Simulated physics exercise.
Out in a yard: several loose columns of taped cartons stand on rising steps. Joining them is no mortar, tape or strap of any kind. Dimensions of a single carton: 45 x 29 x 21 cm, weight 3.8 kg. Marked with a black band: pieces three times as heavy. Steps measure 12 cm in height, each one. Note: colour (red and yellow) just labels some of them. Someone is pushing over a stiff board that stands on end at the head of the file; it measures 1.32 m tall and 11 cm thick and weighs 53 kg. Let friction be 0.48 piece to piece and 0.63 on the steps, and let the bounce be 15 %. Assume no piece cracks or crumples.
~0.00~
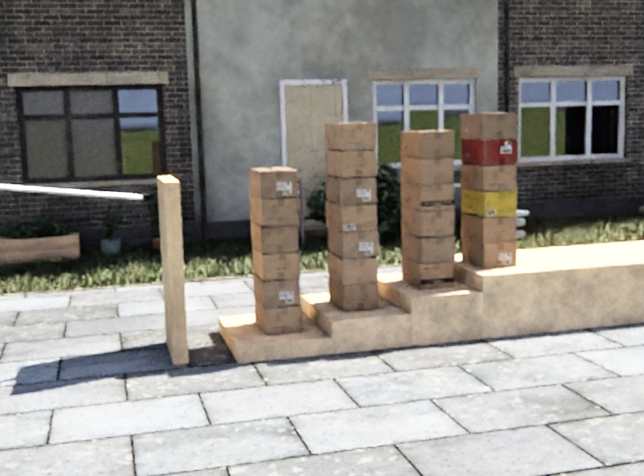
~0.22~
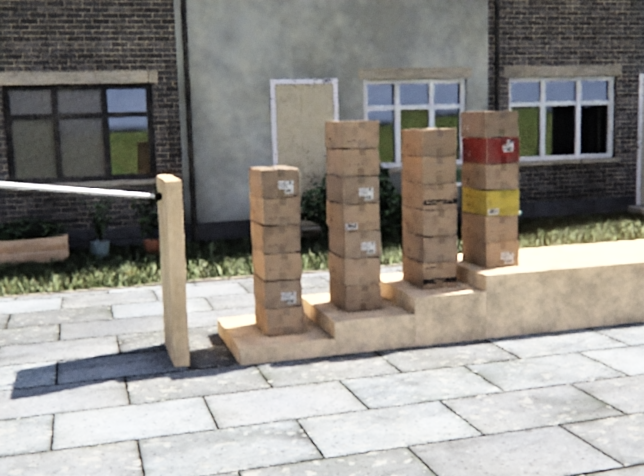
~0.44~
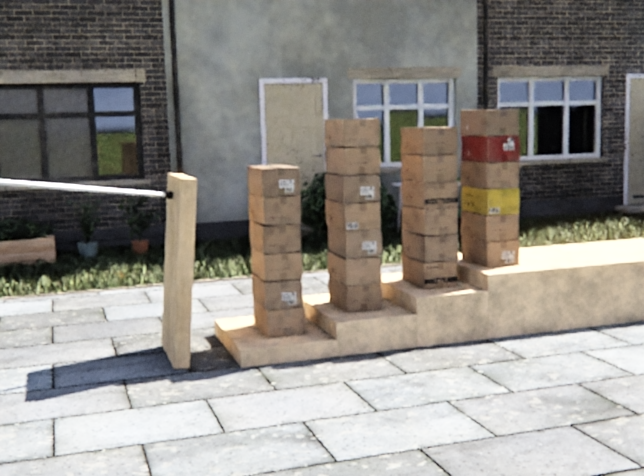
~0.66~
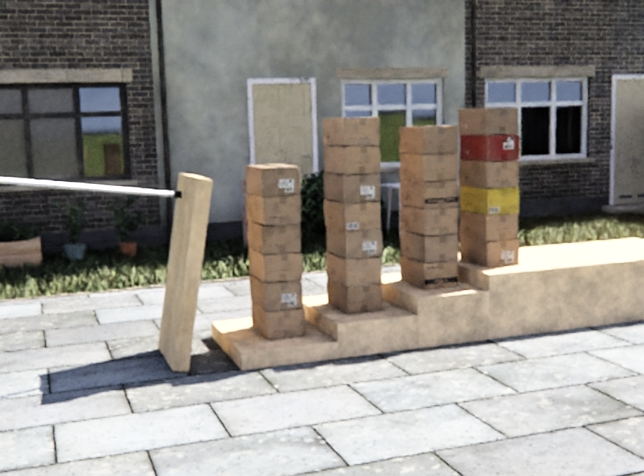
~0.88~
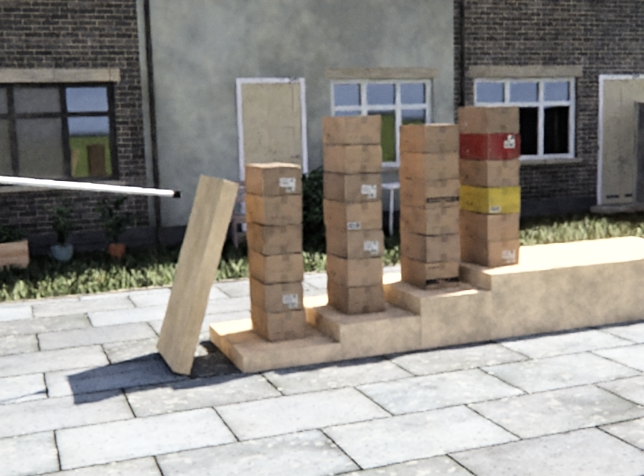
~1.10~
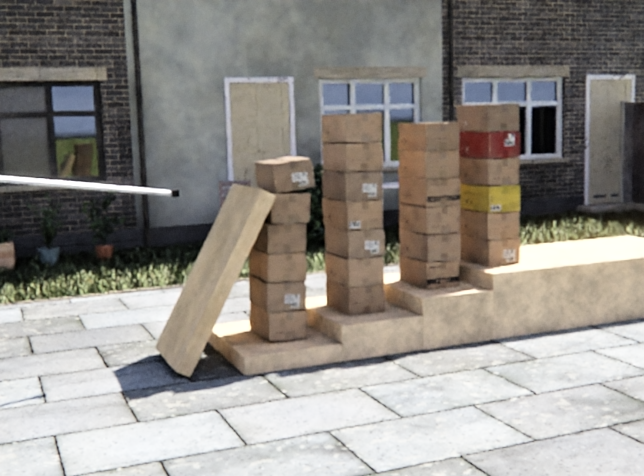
In a paved yard before a brick house, a pale pole pushes the top of an upright wooden board rightward, toward four carton columns on rising steps. The board tilts away from the halted pole and leans into the nearest column, shifting its upper cartons, while the other columns stay standing.
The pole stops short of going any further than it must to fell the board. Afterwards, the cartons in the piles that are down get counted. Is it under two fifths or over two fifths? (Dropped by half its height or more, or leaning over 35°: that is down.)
My bet is it breaks two fifths.
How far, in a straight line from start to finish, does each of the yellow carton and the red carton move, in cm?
For yellow it's roughly 100 cm, and for red it's roughly 170 cm.
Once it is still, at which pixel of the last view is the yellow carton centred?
In the final picture its centre lies roughly at (586, 231).
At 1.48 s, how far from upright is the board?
Around 45 degrees.
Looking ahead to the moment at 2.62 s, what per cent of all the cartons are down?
At that instant, 90 percent.
Around 1.48 s, board 47° from upright; none of the 25 cartons down, 13 disturbed.
Around 2.00 s, board 56° from upright; 6 of the 25 cartons down; red carton displaced 19 mm.
Around 2.62 s, board 57° from upright; 23 of the 25 cartons down; red carton tipped 40°, 15 cm lower; yellow carton tipped 40°.
Around 3.08 s, board 57° from upright; 23 of the 25 cartons down; yellow carton on its side; red carton on its side.
Finally (4.1 s), board 57° from upright; 23 of the 25 cartons down; yellow carton upside down; red carton on its side. That is 92 per cent. Seen by the last camera, middles, yellow carton near (586, 231).
